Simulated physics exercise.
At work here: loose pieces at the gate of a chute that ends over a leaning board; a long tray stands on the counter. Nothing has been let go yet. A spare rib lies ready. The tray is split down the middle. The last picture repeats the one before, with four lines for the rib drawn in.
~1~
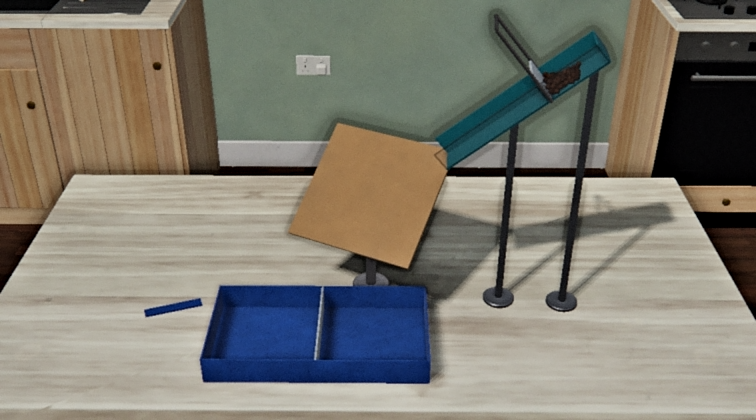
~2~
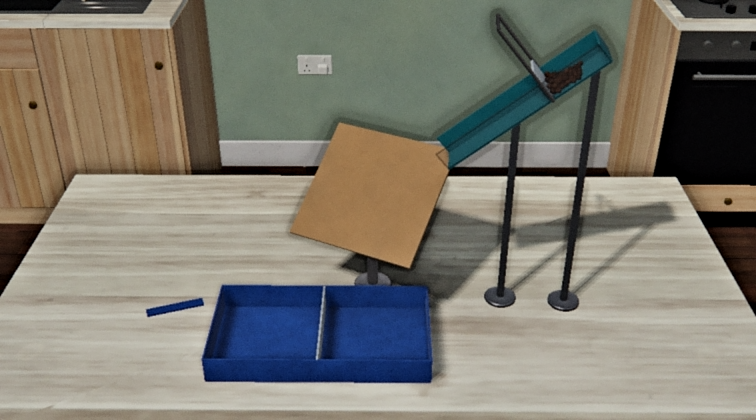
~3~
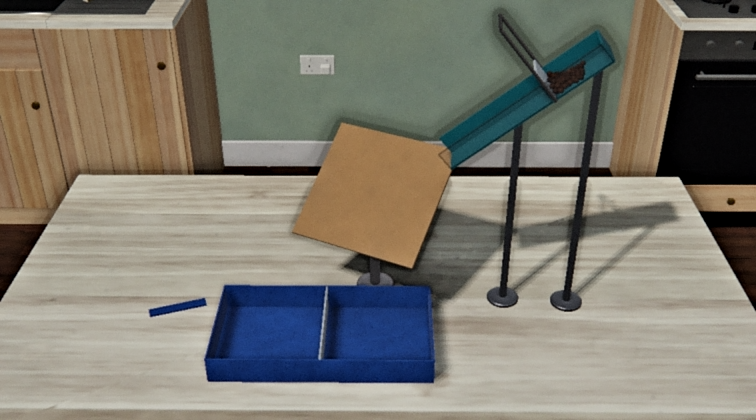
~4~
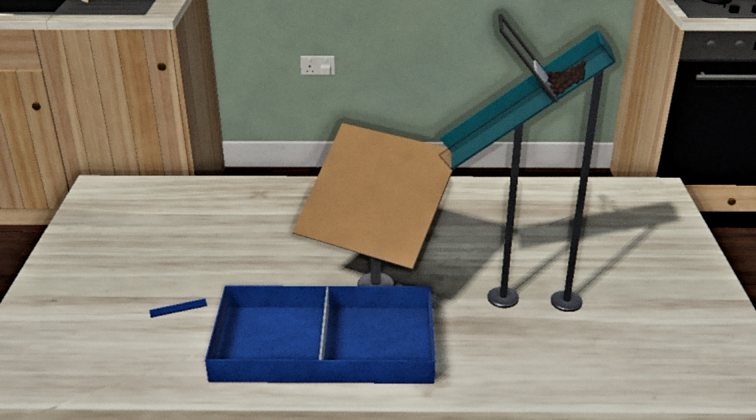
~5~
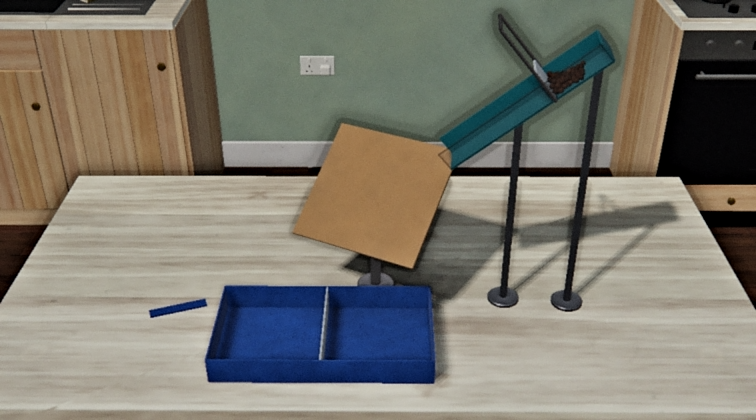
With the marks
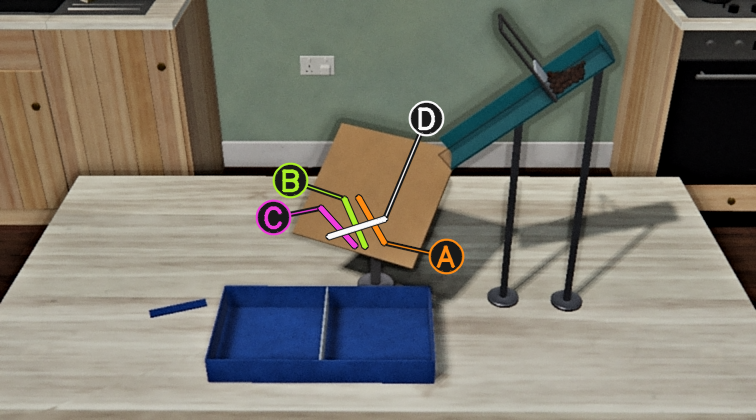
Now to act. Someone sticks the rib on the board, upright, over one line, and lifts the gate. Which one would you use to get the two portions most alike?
D beats the others.
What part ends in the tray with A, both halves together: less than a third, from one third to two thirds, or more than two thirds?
More than two thirds.
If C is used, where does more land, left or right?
Right.
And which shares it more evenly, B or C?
Line C.
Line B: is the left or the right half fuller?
Right.
On the marked copy, line A from (358, 197) to (384, 242); line B from (344, 199) to (365, 246); line C from (320, 208) to (354, 245); line D from (384, 219) to (329, 236).
With A, of what is caught, a small part in the left half, nearly all in the right.
With B, of what is caught, a small part in the left half, nearly all in the right.
With C, of what is caught, about a quarter in the left half, most in the right.
With D, of what is caught, about half in the left half, about half in the right.
